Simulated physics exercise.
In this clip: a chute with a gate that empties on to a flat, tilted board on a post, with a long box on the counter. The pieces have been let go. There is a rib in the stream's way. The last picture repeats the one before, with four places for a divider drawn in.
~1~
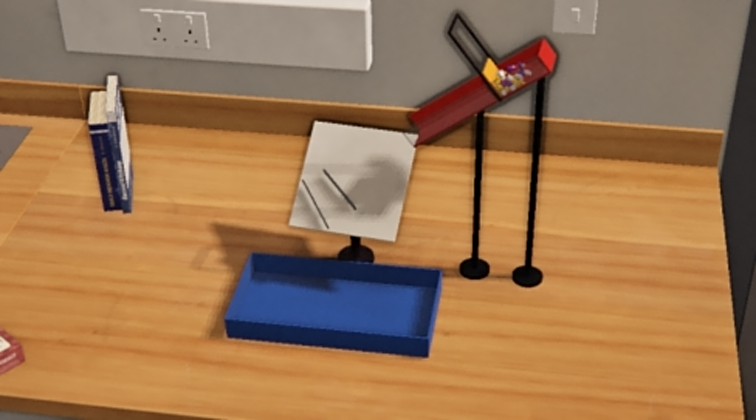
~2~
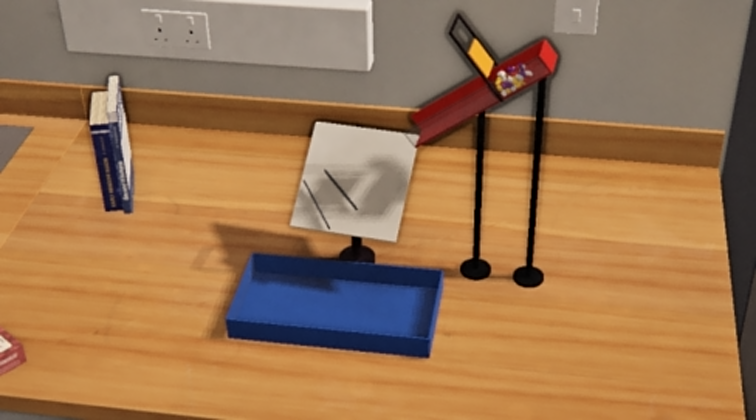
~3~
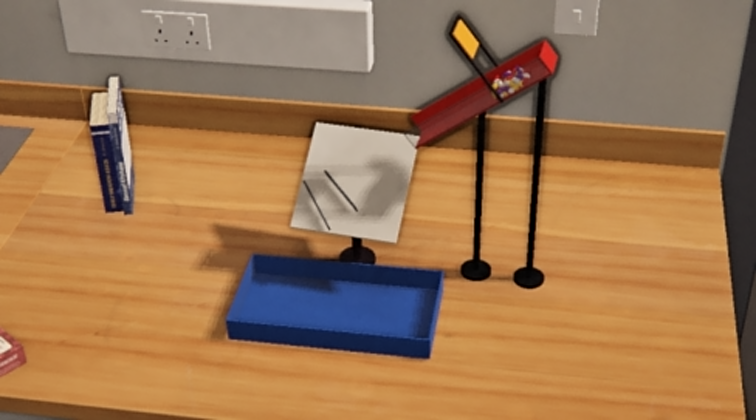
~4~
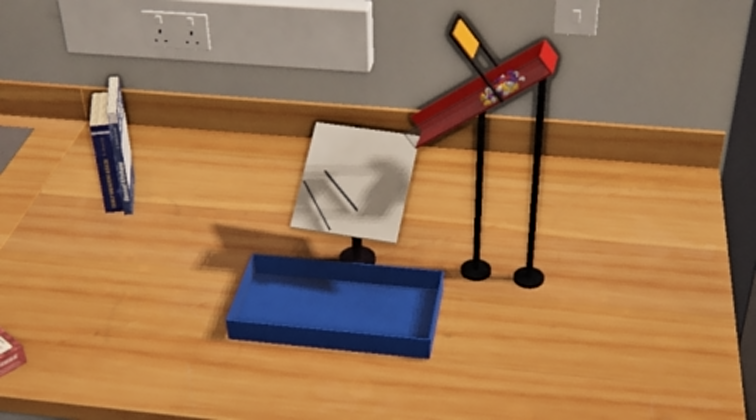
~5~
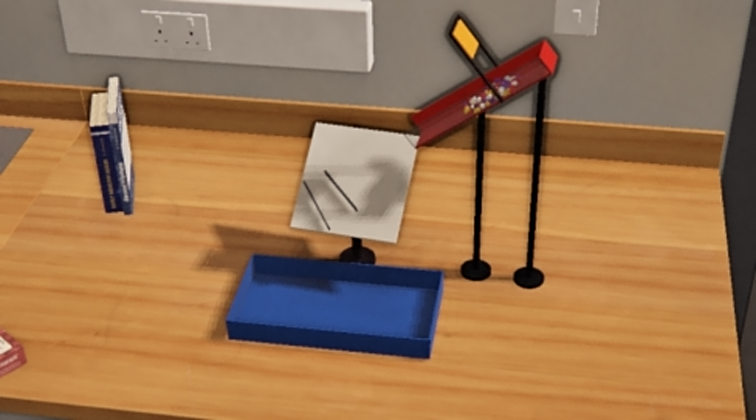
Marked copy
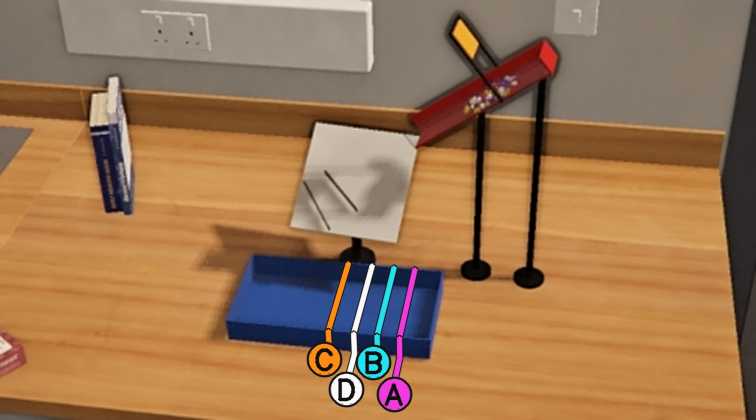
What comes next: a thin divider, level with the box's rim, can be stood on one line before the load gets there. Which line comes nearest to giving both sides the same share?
Line D does it best.
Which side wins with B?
Left.
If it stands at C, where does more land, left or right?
Right.
On the marked copy, line A crosses the front rim at (399, 337); line B crosses the front rim at (377, 335); line C crosses the front rim at (328, 330); line D crosses the front rim at (353, 332).
With A, of what is caught, all on the left of the divider, none on the right.
With B, of what is caught, all on the left of the divider, none on the right.
With C, of what is caught, a small part on the left of the divider, nearly all on the right.
With D, of what is caught, about two thirds on the left of the divider, about a quarter on the right.
